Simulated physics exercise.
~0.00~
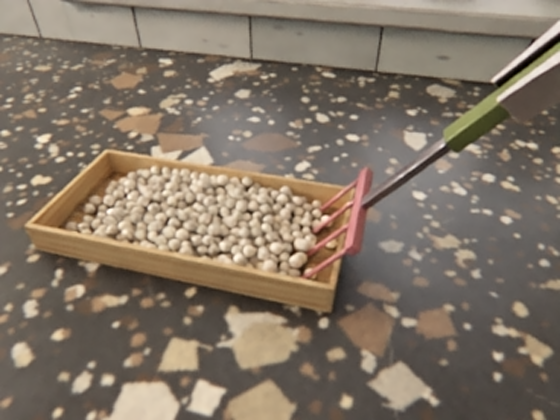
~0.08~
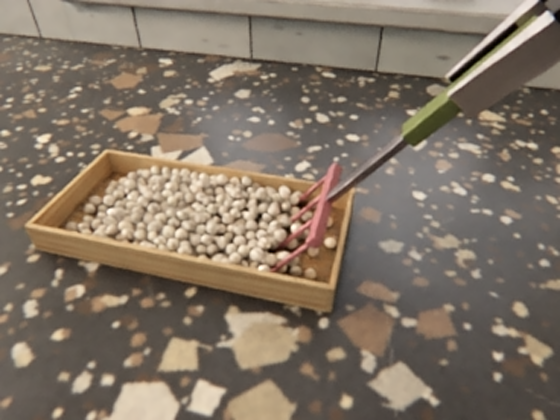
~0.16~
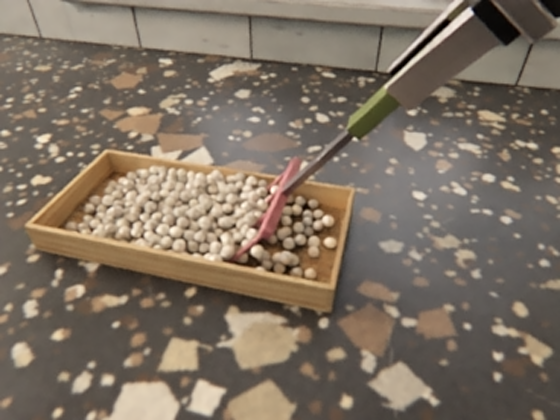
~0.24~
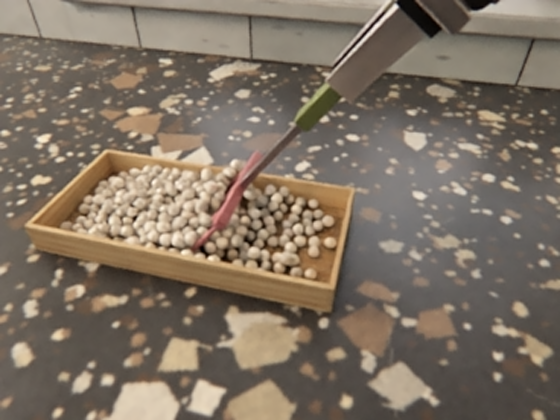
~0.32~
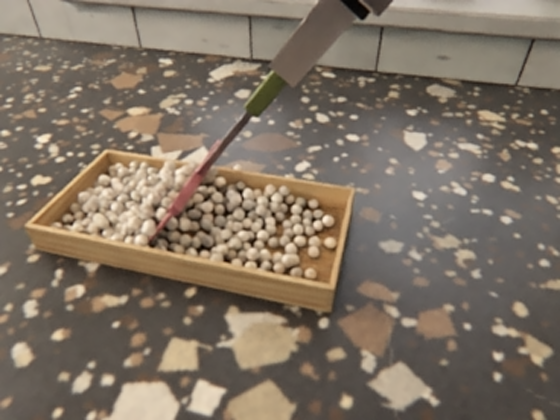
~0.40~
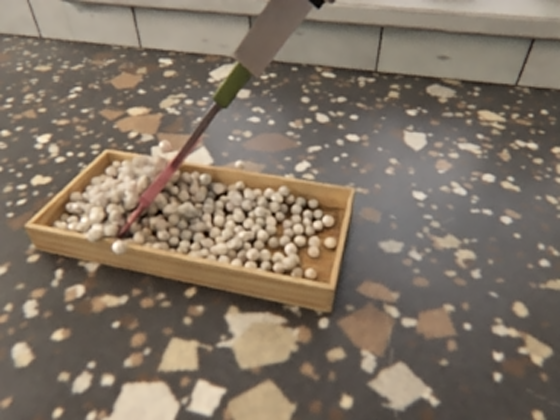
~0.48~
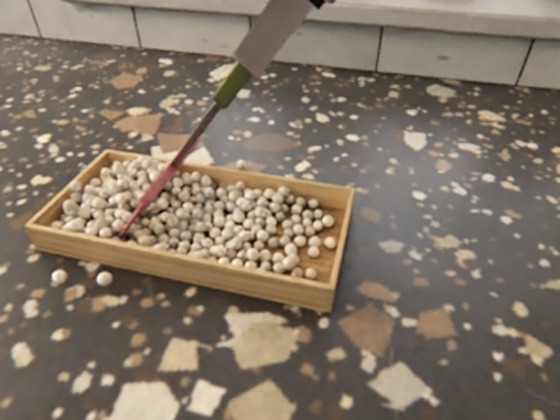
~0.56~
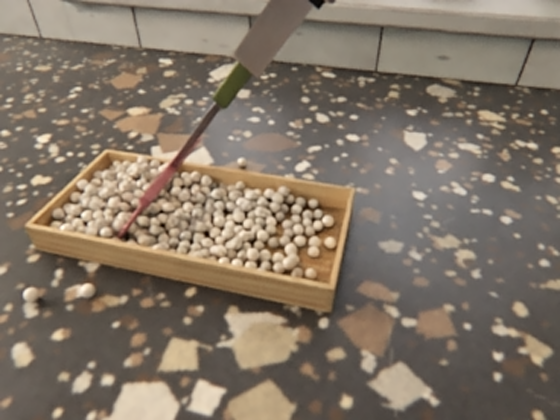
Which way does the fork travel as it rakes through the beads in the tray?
The fork travels to the left, going from the right end of the tray towards the left end, where it stops.
